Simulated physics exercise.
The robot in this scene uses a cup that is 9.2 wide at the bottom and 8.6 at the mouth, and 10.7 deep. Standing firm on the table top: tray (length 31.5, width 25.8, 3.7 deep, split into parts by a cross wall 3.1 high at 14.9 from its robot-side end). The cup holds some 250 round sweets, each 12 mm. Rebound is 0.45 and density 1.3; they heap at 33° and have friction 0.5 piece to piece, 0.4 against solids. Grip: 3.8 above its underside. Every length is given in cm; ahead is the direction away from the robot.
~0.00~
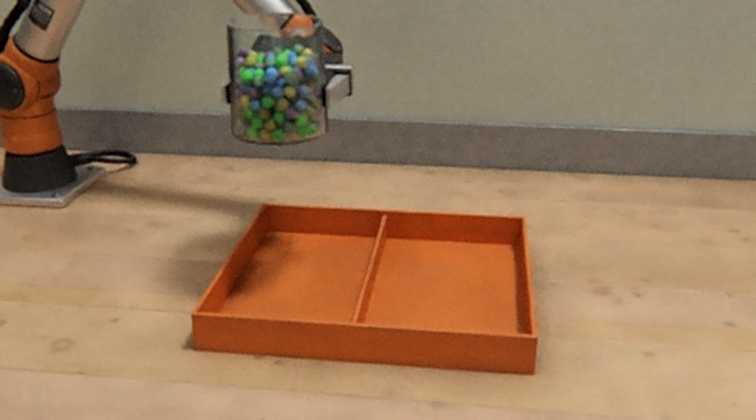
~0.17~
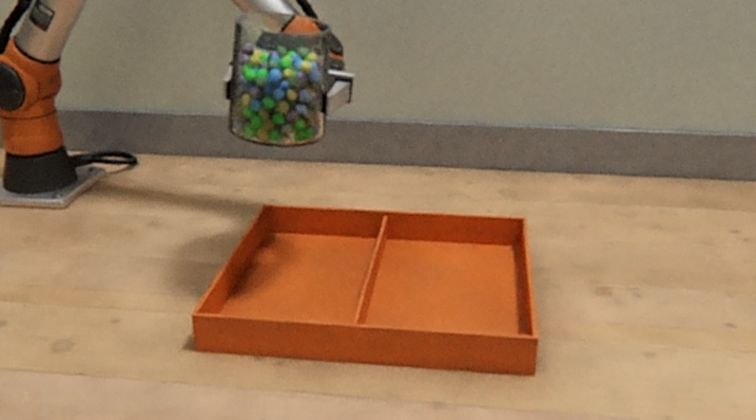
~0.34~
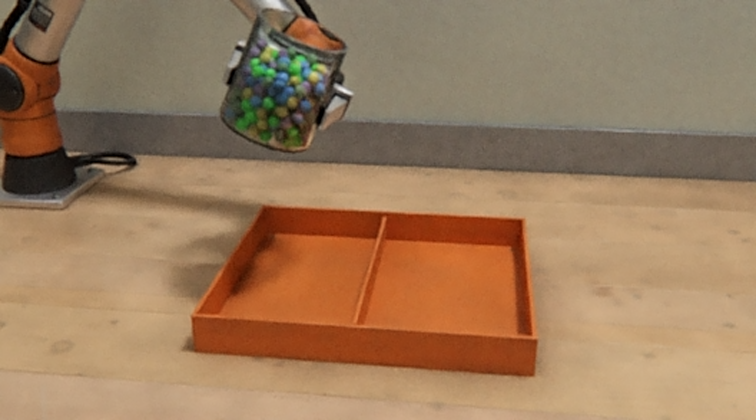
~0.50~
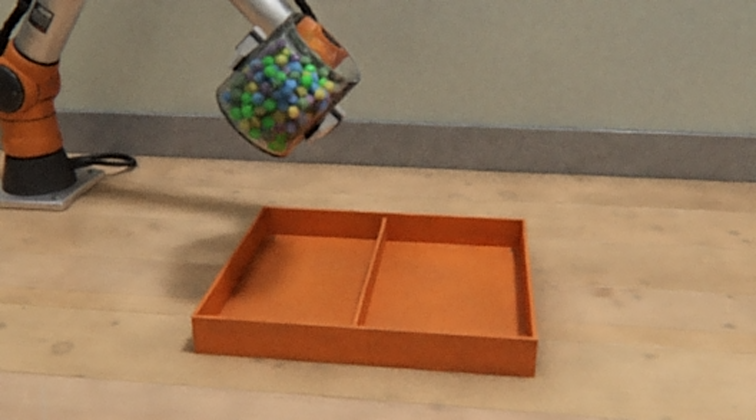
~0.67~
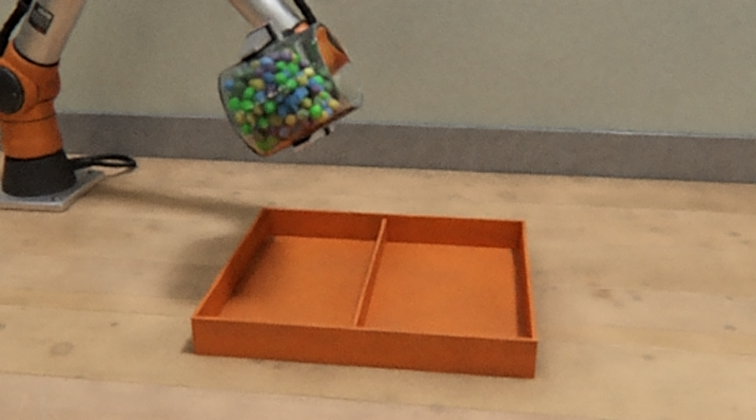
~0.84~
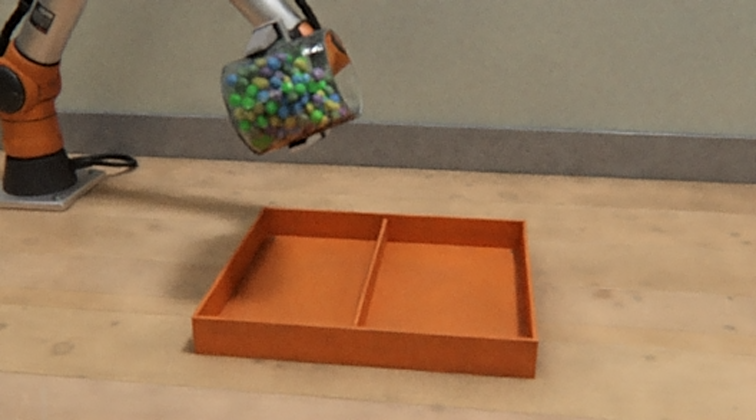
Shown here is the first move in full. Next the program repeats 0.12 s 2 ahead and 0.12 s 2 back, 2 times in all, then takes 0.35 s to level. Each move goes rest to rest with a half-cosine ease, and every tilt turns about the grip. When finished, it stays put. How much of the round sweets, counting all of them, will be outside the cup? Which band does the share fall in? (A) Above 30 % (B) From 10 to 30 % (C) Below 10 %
(C) Below 10 %.
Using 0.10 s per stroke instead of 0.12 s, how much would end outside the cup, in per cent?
Roughly 5 percent then.
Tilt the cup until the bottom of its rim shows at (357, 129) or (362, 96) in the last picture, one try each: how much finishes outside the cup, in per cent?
About 15 and 0 %.
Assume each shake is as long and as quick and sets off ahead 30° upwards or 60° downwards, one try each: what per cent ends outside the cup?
Near 0 and 0 percent respectively.
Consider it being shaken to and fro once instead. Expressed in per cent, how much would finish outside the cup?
Approx. 0 per cent.
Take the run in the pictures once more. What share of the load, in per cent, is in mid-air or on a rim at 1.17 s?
0 %.
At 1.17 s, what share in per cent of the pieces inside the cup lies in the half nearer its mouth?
30 per cent.
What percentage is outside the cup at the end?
Some 0 in a hundred.
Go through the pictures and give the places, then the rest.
The first frame shows the cup middle at (278, 79), level; upper third of the load around (279, 74), from x 240 to 320, top at y 55; 254 in the cup.
The second frame shows the cup middle at (280, 80), tilted 6° forward; upper third of the load around (277, 75), from x 240 to 320, top at y 55.
The third frame shows the cup middle at (284, 82), tilted 23° forward; upper third of the load around (275, 76), from x 230 to 325, top at y 50.
The fourth frame shows the cup middle at (289, 86), tilted 45° forward; upper third of the load around (273, 78), from x 230 to 325, top at y 45.
The fifth frame shows the cup middle at (291, 91), tilted 62° forward; upper third of the load around (273, 78), from x 230 to 330, top at y 55.
The sixth frame shows the cup middle at (293, 92), tilted 68° forward; upper third of the load around (273, 79), from x 235 to 340, top at y 60; 254 in the cup.
After 1.17 s, tilted 68° forward, highest piece 25 above the table; 253 in the cup, 1 in flight or on a rim.
After 1.50 s, tilted 31° forward, highest piece 27 above the table; 249 in the cup, 4 in the far-side part, 1 in flight or on a rim.
After 1.87 s, level, highest piece 27 above the table; 248 in the cup, 5 in the far-side part, 1 in the robot-side part.
After 2.92 s, level, highest piece 27 above the table; 248 in the cup, 5 in the far-side part, 1 in the robot-side part.
In the end, 248 in the cup, 5 in the far-side part, 1 in the robot-side part. That is 2 % outside the cup.
